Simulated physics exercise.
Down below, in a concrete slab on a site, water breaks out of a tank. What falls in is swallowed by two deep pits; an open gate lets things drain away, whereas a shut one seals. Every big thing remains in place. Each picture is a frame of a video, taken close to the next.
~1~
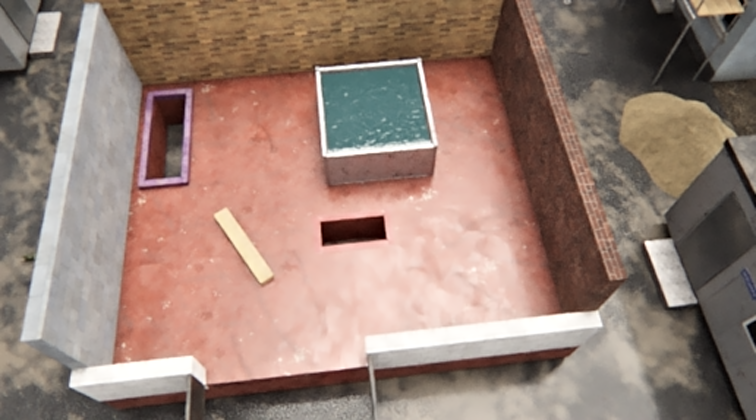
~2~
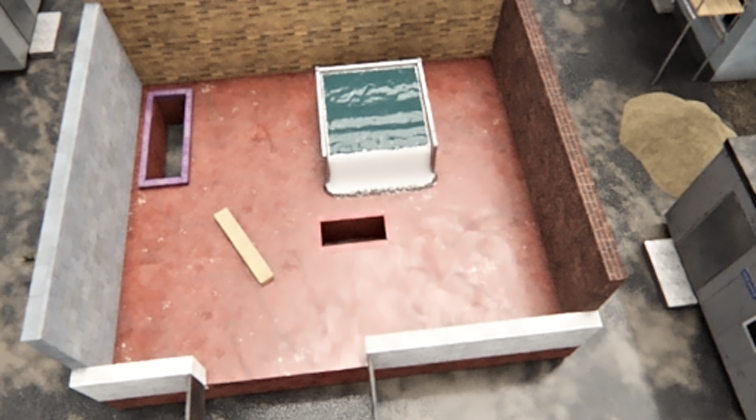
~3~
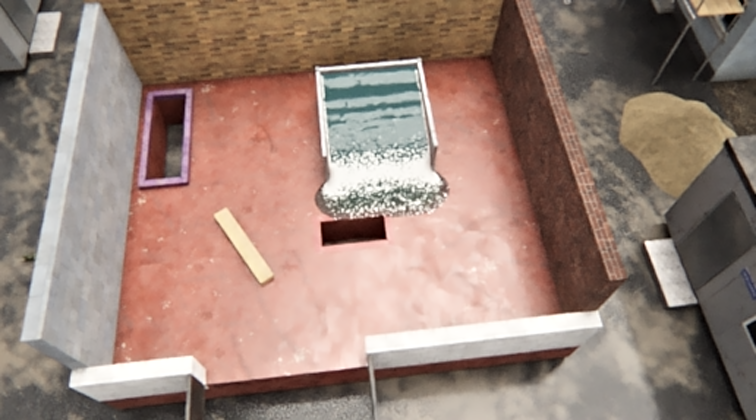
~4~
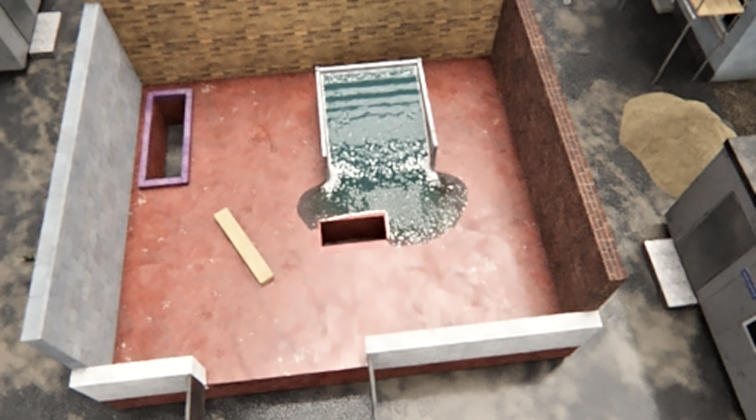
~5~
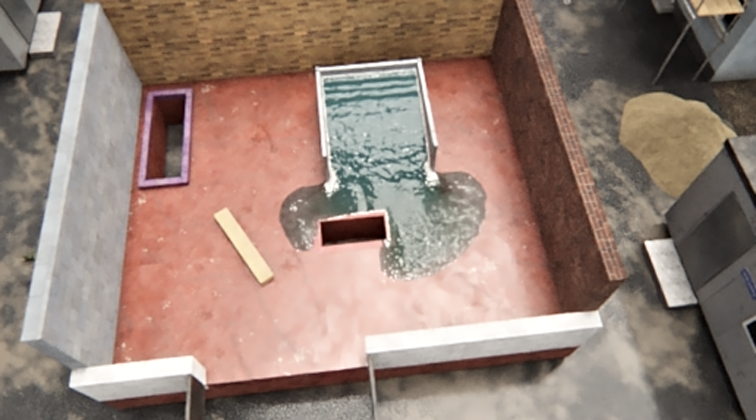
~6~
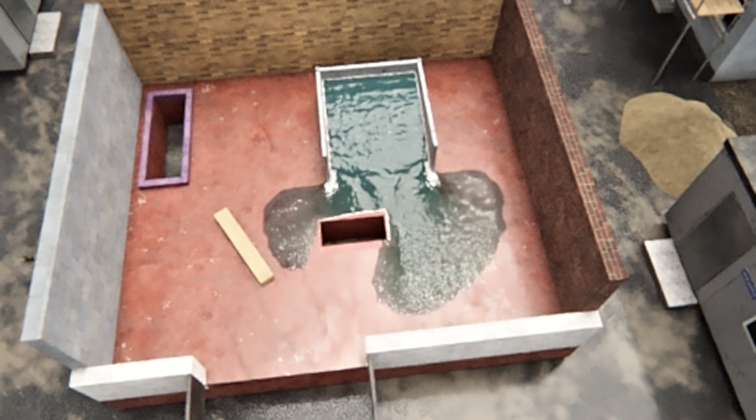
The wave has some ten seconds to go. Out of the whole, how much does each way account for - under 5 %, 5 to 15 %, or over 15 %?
The gate ends up with a moderate portion - five to fifteen per cent; the purple pit ends up with a tiny portion - beneath five per cent; the red pit ends up with a large portion - topping fifteen per cent.
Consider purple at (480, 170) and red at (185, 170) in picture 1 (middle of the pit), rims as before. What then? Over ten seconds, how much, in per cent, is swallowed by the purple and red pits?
The purple pit takes around 6 percent, while the red pit takes around 2 percent.
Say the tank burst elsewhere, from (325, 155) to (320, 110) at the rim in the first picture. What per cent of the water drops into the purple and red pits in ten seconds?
Approximately, purple takes 20 % and red takes 2 %.
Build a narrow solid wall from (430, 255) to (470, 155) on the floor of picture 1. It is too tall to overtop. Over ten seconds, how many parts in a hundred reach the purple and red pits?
I'd say purple collects roughly 0 % while red collects roughly 55 %.
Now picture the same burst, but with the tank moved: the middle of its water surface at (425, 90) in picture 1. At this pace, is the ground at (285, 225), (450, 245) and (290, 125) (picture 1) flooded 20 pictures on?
Spot one unwetted, spot two wetted, spot three unwetted.
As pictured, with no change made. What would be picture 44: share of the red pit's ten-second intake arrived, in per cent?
My guess is about 95 %.
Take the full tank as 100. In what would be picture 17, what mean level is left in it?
I make it 26 per cent.
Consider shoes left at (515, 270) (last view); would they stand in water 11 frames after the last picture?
Looking at that place, I'd say inundated.
A moment on, water covers 30 % of the floor; the gate 0 %, the purple pit 0 %, the red pit 21 %.
Next, water covers 35 % of the floor; the gate 1 %, the purple pit 0 %, the red pit 32 %.
Then, water covers 40 % of the floor; the gate 3 %, the purple pit 0 %, the red pit 40 %.
Later, water covers 65 % of the floor; the gate 5 %, the purple pit 0 %, the red pit 46 %.
In the end, water covers 90 % of the floor; the gate 8 %, the purple pit 0 %, the red pit 50 %.
